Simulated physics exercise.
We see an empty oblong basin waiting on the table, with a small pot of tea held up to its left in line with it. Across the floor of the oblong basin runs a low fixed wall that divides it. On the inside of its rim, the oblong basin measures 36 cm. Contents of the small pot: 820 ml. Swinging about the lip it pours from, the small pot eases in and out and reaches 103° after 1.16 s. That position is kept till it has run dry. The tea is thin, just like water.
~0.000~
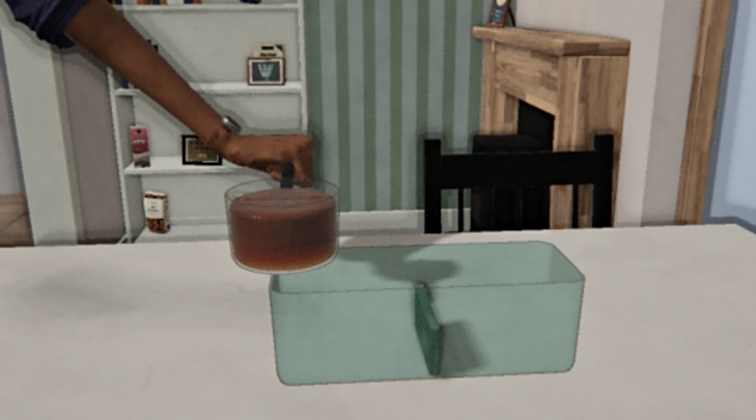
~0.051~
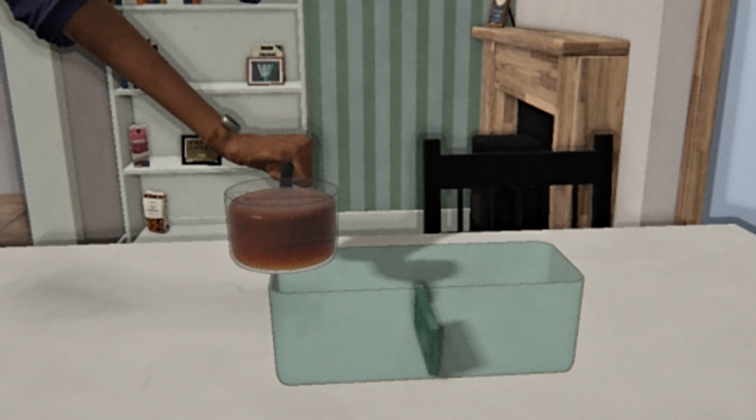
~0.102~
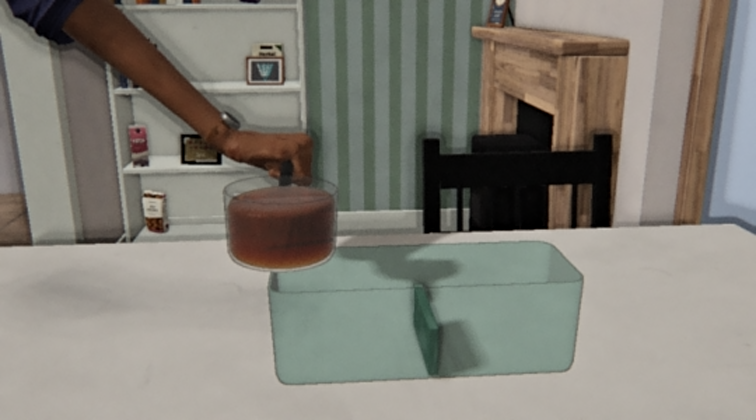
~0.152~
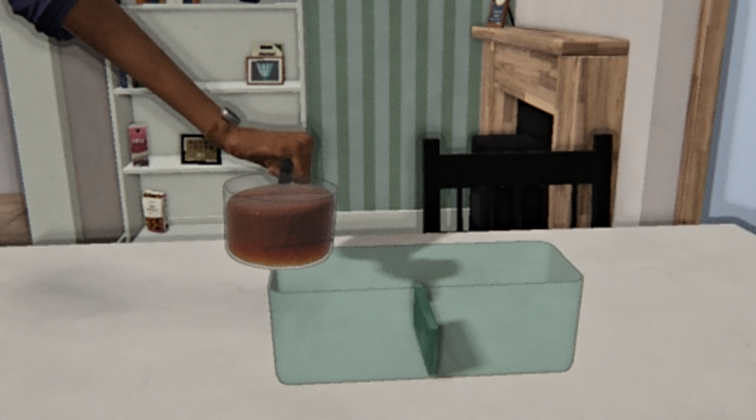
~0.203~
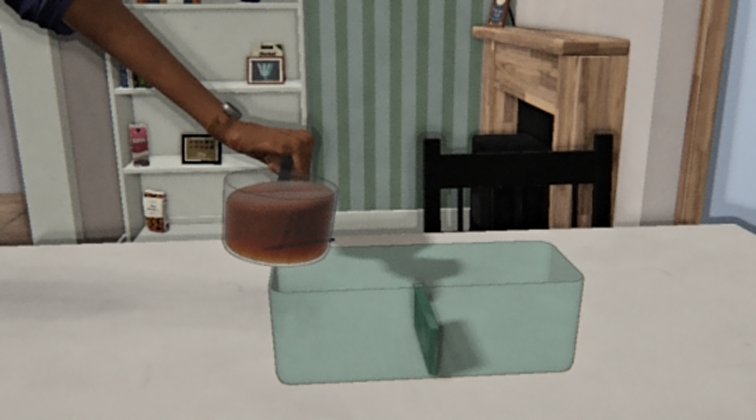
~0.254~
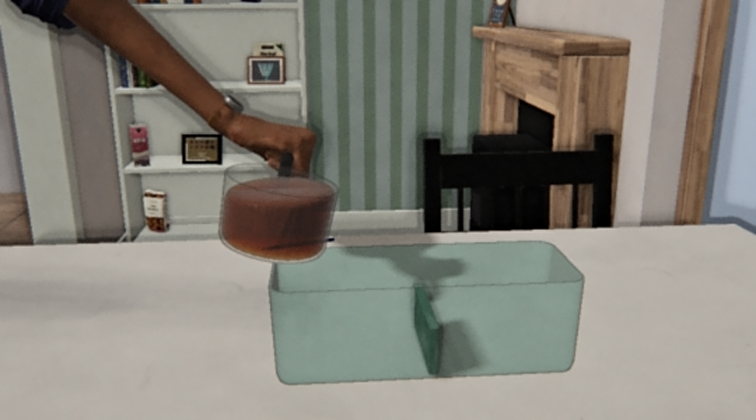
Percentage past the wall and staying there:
39 percent.
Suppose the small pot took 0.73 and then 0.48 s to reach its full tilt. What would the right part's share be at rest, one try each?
Around 55 per cent first, around 55 per cent next.
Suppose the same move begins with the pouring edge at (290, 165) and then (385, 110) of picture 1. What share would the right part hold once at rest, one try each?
It comes to 0 per cent, and then 95 per cent.
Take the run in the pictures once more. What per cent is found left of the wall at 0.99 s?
Some 36 per cent.
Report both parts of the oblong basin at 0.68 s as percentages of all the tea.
Left side near 9, right side near 0.
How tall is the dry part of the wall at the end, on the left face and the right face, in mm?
Near 42 mm for the left and near 48 mm for the right.
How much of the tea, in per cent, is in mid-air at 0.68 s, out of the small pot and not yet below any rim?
26 per cent.
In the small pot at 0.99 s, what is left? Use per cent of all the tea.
Around 14 in a hundred.
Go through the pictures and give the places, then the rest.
In the first frame, it leans 0°; its right rim is at (338, 191); the tea meets the walls at (230, 202) and (337, 199); the oblong basin's rim runs from (273, 272) to (568, 261); the wall's top is at (427, 307).
In the second frame, it leans 0°; its right rim is at (338, 191); the tea meets the walls at (229, 202) and (336, 198).
In the third frame, it leans 2°; its right rim is at (337, 191); the tea meets the walls at (228, 201) and (336, 197).
In the fourth frame, it leans 4°; its right rim is at (337, 191); the tea meets the walls at (227, 199) and (335, 194).
In the fifth frame, it leans 8°; its right rim is at (338, 191); the tea meets the walls at (228, 195) and (336, 192).
In the sixth frame, it leans 12°; its right rim is at (338, 191); the tea meets the walls at (226, 191) and (335, 188).
After 0.68 s the tilt is 65° and 66 per cent is still to pour, 9 is left of the wall and 0 right of it.
After 0.99 s the tilt is 97° and 14 per cent is still to pour, 36 is left of the wall and 33 right of it.
After 1.31 s the tilt is 103° and 1 per cent is still to pour, 58 is left of the wall and 39 right of it.
After 1.66 s the tilt is 103° and 0 per cent is still to pour, 60 is left of the wall and 39 right of it.
In the end 60 per cent lies left of the wall, 39 right of it and 1 outside.
